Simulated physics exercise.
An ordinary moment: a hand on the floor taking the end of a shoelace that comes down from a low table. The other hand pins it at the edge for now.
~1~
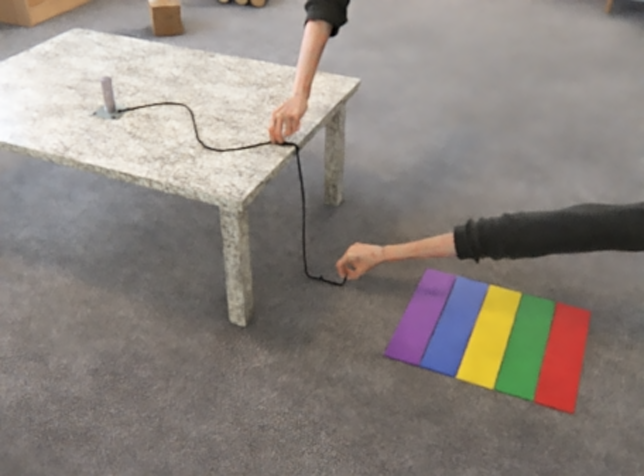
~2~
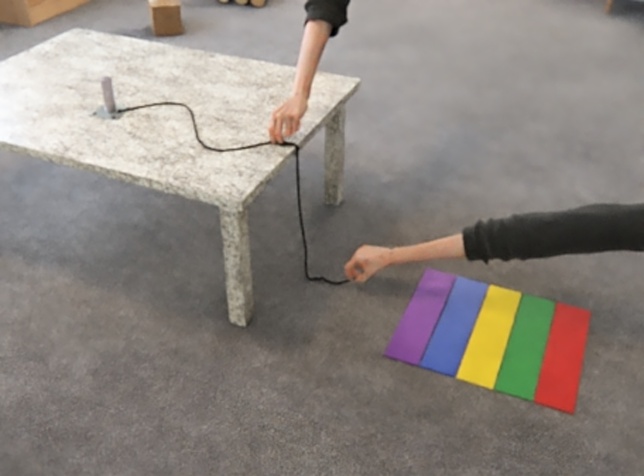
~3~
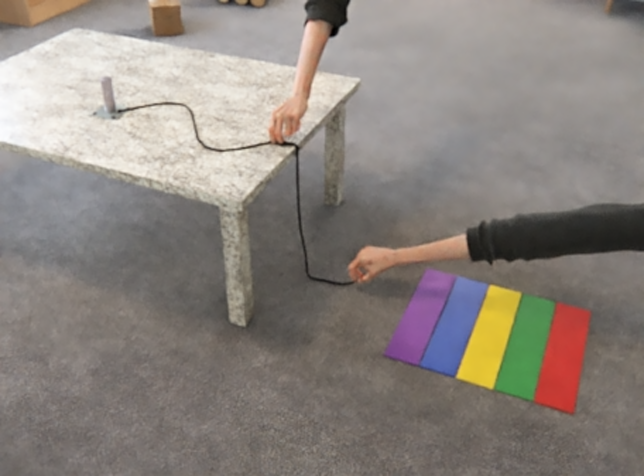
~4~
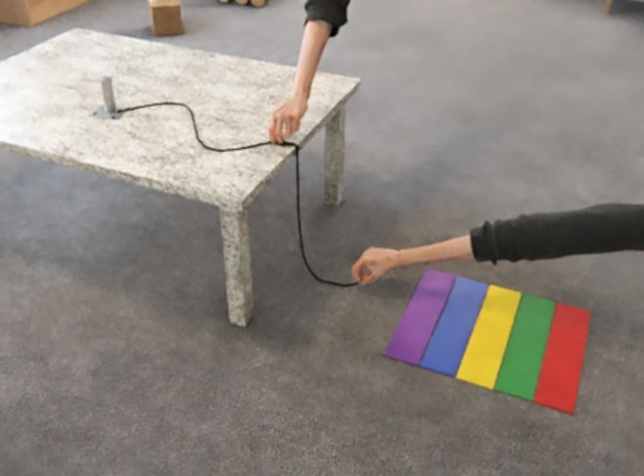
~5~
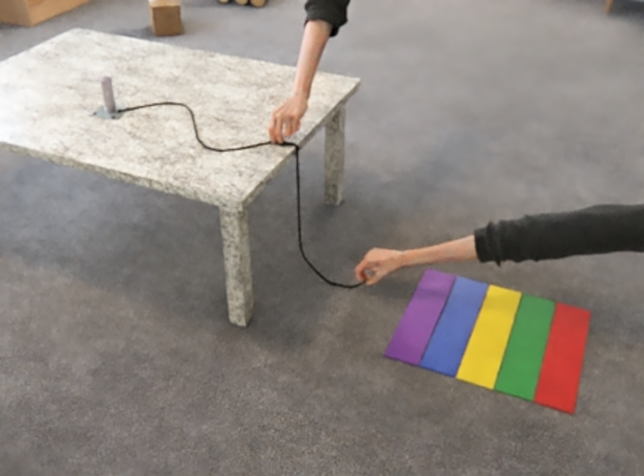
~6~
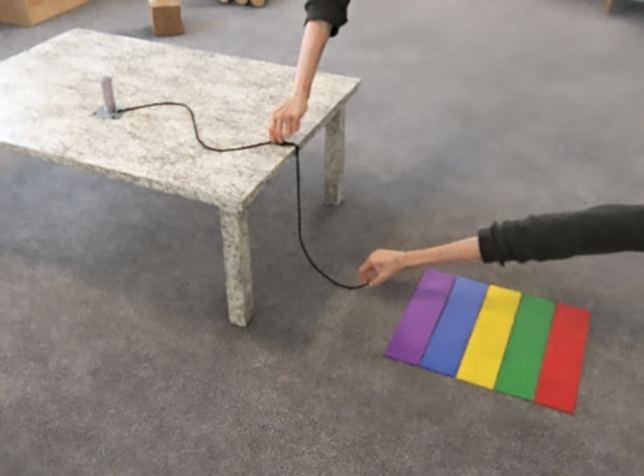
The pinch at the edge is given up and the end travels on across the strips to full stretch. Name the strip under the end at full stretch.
It halts on the green strip.
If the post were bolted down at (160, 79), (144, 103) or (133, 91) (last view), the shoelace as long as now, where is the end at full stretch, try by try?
Try by try, around (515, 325), (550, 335) and (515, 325).
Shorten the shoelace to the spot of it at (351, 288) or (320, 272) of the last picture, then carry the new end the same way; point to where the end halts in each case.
Near (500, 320) and (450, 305).
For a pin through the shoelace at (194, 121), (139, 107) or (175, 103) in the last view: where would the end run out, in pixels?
Try by try, around (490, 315), (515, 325) and (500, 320).
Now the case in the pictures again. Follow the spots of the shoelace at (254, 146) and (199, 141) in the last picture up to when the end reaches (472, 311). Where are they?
At (300, 172), then (258, 138).
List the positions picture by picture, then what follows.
End (346, 276); purple (409, 343); blue (444, 353); yellow (481, 364); green (519, 376); red (557, 387), in the first frame.
End (354, 279); shoelace through (151, 106) (194, 121) (217, 150) (289, 143) (300, 208) (306, 267), in the second frame.
End (358, 280), in the third frame.
End (361, 281); shoelace through (151, 106) (194, 121) (217, 150) (289, 143) (298, 208) (308, 266), in the fourth frame.
End (365, 281), in the fifth frame.
End (368, 282); shoelace through (151, 106) (194, 121) (217, 150) (289, 143) (299, 209) (313, 265), in the sixth frame.
Soon after, end near (472, 311); over blue.
After that, end near (507, 321); over yellow.
At the stop, end near (529, 327); over green. Over green.
